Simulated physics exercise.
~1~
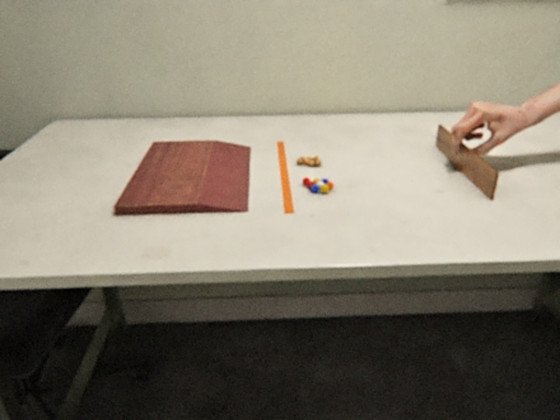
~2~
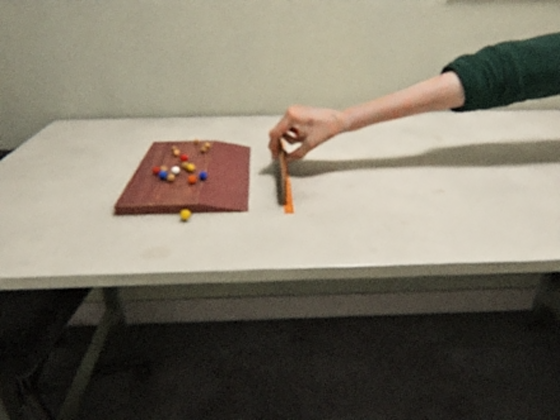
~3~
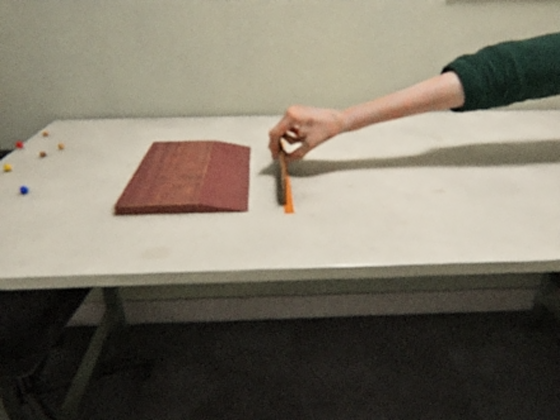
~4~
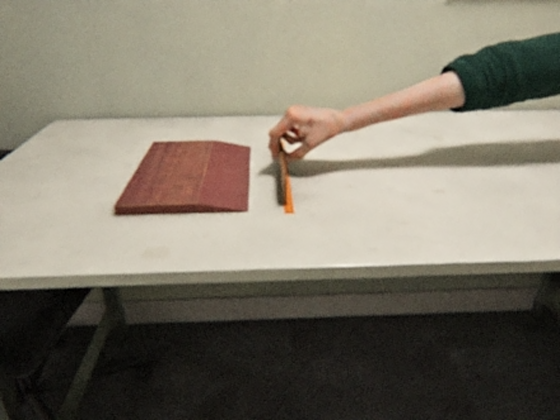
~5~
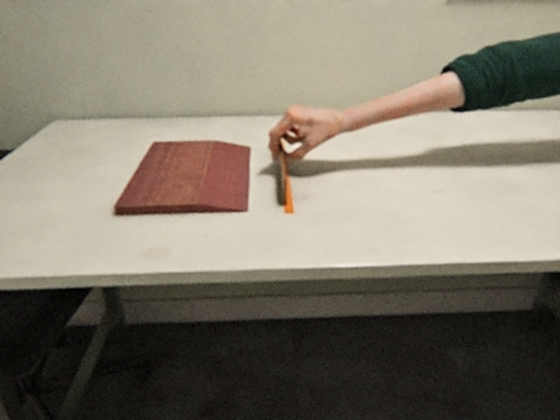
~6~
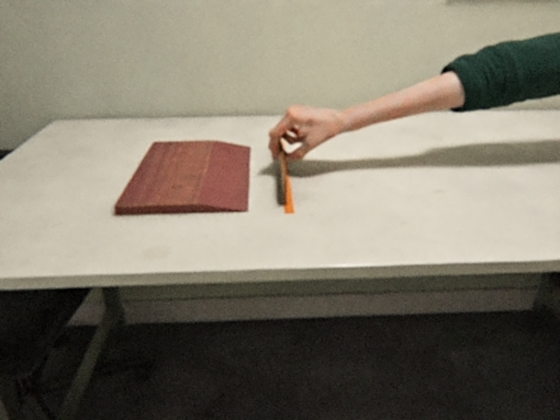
On a pale table, a hand swept a strip of wood left to the orange tape and stopped, sending two little groups of colourful bits up and over a low reddish wedge and out of sight, leaving the wedge bare.
